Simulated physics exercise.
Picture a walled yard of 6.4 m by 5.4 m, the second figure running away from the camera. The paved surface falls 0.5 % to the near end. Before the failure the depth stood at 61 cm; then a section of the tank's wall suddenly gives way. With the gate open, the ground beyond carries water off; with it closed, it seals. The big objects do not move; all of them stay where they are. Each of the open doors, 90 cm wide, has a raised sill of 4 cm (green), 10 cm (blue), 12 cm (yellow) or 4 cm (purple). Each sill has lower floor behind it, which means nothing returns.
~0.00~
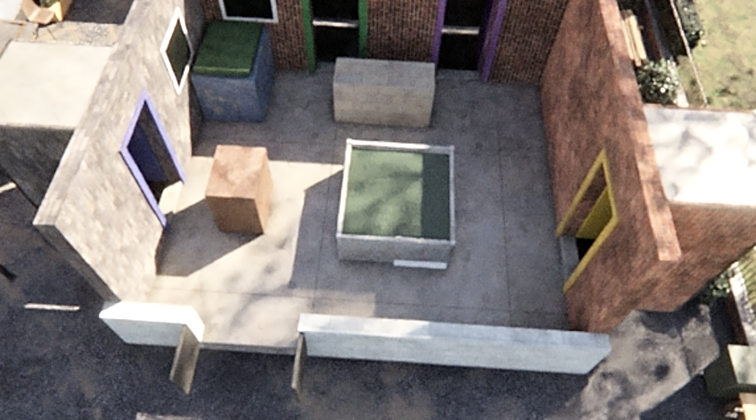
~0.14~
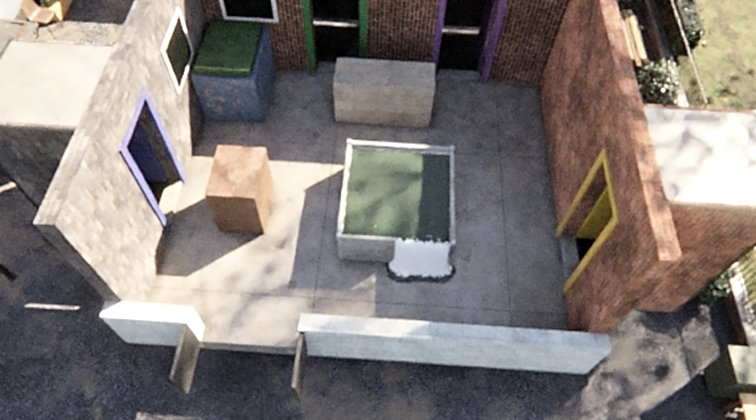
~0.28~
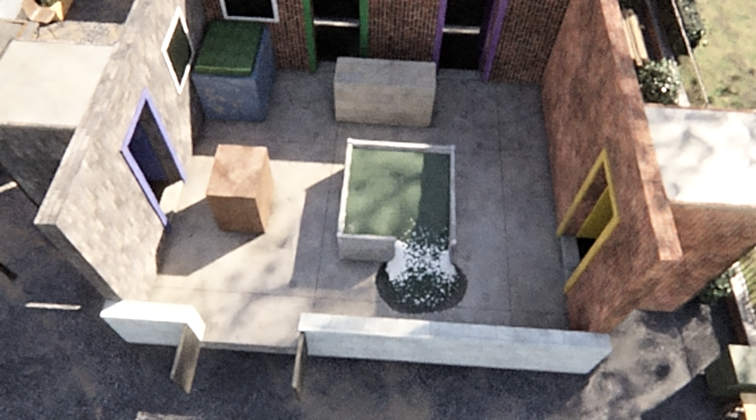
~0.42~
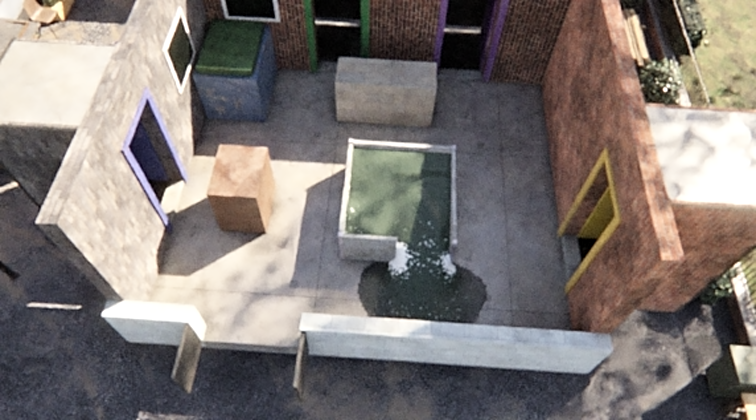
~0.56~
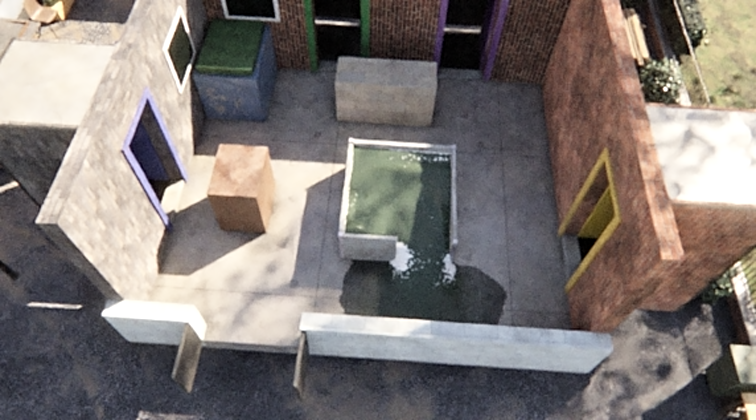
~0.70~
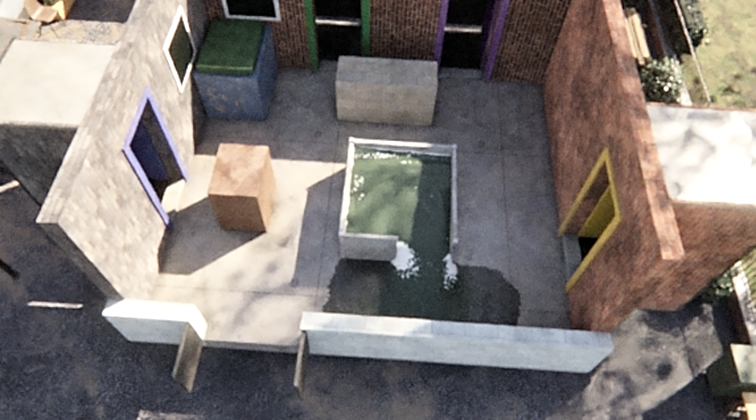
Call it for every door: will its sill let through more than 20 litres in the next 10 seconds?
Green door - it will not, blue door - it will not, yellow door - it will not, purple door - it will.
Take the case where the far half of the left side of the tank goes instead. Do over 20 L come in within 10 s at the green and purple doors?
Outcome at green: Exceeded; outcome at purple: Not exceeded.
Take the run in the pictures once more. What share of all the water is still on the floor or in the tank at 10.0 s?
Near 88 in a hundred is still there.
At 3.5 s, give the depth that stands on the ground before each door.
Readings (cm): Green = 0; blue = 8; yellow = 12; purple = 0.
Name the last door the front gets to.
Last: Green.
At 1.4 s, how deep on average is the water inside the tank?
The average depth is around 41 cm.
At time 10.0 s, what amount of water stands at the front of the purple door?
The depth there is around 7.0 cm.
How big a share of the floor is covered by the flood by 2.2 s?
Close to 30 in a hundred parts are wet.
After 1.4 s water covers 15 % of the floor and is deepest (41 cm) near (423, 339); green door not reached, blue door not reached, yellow door not reached, purple door not reached.
After 2.2 s water covers 30 % of the floor and is deepest (36 cm) near (557, 348); green door not reached, blue door not reached, yellow door 11 cm at the sill, 0 L in, purple door not reached.
After 3.5 s water covers 60 % of the floor and is deepest (24 cm) near (423, 339); green door not reached, blue door 8 cm at the sill, 1 L in, yellow door 12 cm at the sill, 3 L in, purple door not reached.
After 6.0 s water covers 85 % of the floor and is deepest (15 cm) near (423, 339); green door 1 cm at the sill, 0 L in, blue door 6 cm at the sill, 1 L in, yellow door 8 cm at the sill, 5 L in, purple door 10 cm at the sill, 29 L in.
After 10.0 s water covers 95 % of the floor and is deepest (8 cm) near (532, 346); green door 4 cm at the sill, 0 L in, blue door 4 cm at the sill, 1 L in, yellow door 5 cm at the sill, 5 L in, purple door 7 cm at the sill, 83 L in.
